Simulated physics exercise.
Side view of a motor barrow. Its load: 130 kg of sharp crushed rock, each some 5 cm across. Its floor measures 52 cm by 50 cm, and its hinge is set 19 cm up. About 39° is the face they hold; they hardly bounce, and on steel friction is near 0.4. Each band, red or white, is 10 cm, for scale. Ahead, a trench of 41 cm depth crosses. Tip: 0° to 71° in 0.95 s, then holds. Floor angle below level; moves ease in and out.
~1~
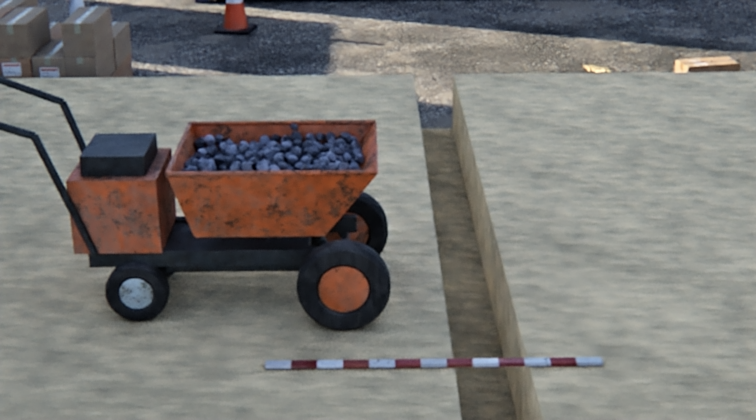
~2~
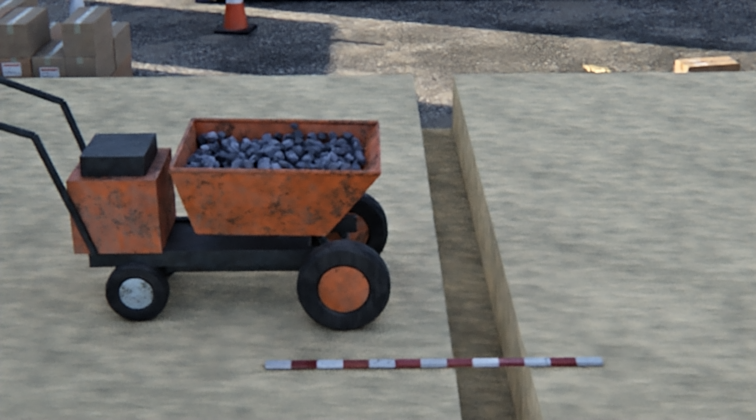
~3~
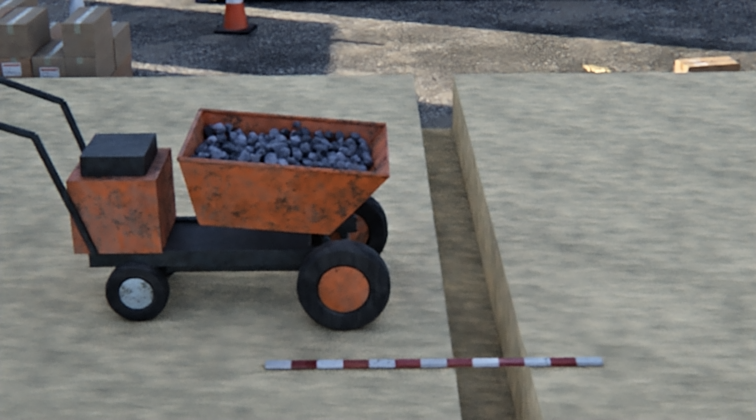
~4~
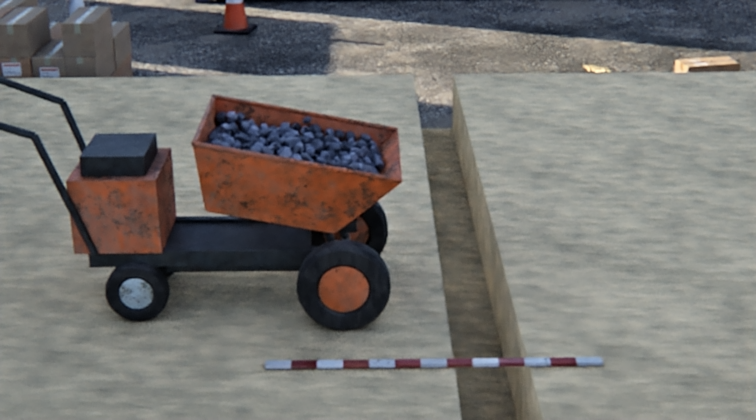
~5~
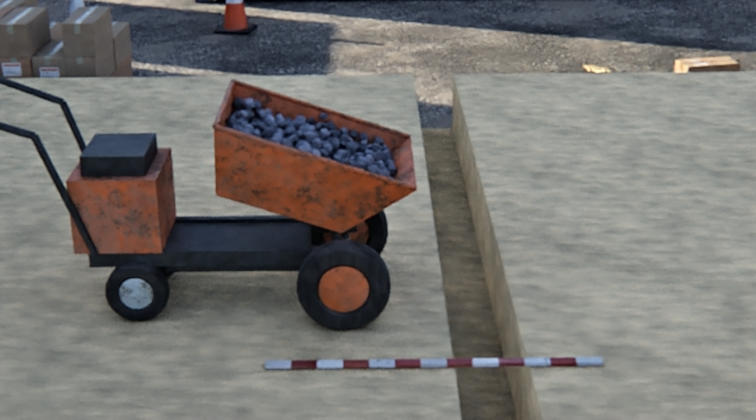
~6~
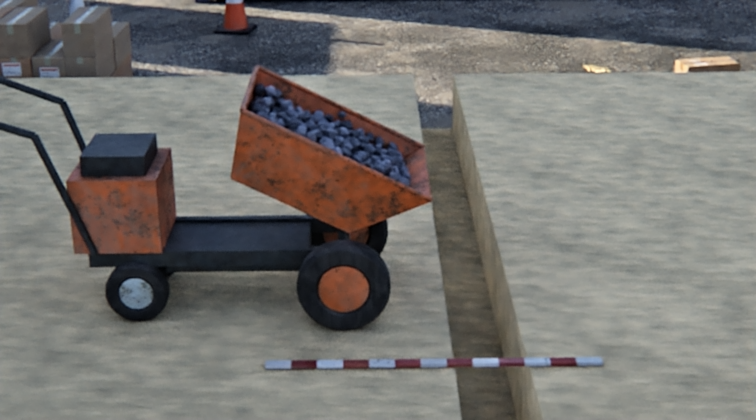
An orange motor barrow stands beside a trench as its stone-filled skip tilts steadily rightward.
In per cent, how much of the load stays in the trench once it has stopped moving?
I would say about 57 per cent.
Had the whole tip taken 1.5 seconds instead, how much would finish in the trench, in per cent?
Roughly 65 per cent would.
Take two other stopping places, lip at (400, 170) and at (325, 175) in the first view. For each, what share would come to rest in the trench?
Close to 40 percent in the first case, 75 percent in the second.
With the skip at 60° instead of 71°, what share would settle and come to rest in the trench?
Some 25% would finish there.
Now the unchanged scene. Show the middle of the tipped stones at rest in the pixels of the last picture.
I'd point to around (495, 351).
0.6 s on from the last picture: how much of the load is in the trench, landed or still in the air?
15 per cent or so by then.
Then, 0.3 s after the last picture the floor is at 60°, 100 % in the skip; the foremost stones are at (465, 233).
Then, 0.6 s after the last picture the floor is at 71°, 77 % in the skip, 14 % in the trench, 8 % past the trench; the foremost stones are at (549, 299).
Then, 1.0 s after the last picture the floor is at 71°, 43 % in the skip, 28 % in the trench, 29 % past the trench; the foremost stones are at (666, 302).
Then, 2.9 s after the last picture the floor is at 71°, 14 % in the skip, 57 % in the trench, 29 % past the trench; the foremost stones are at (701, 295).
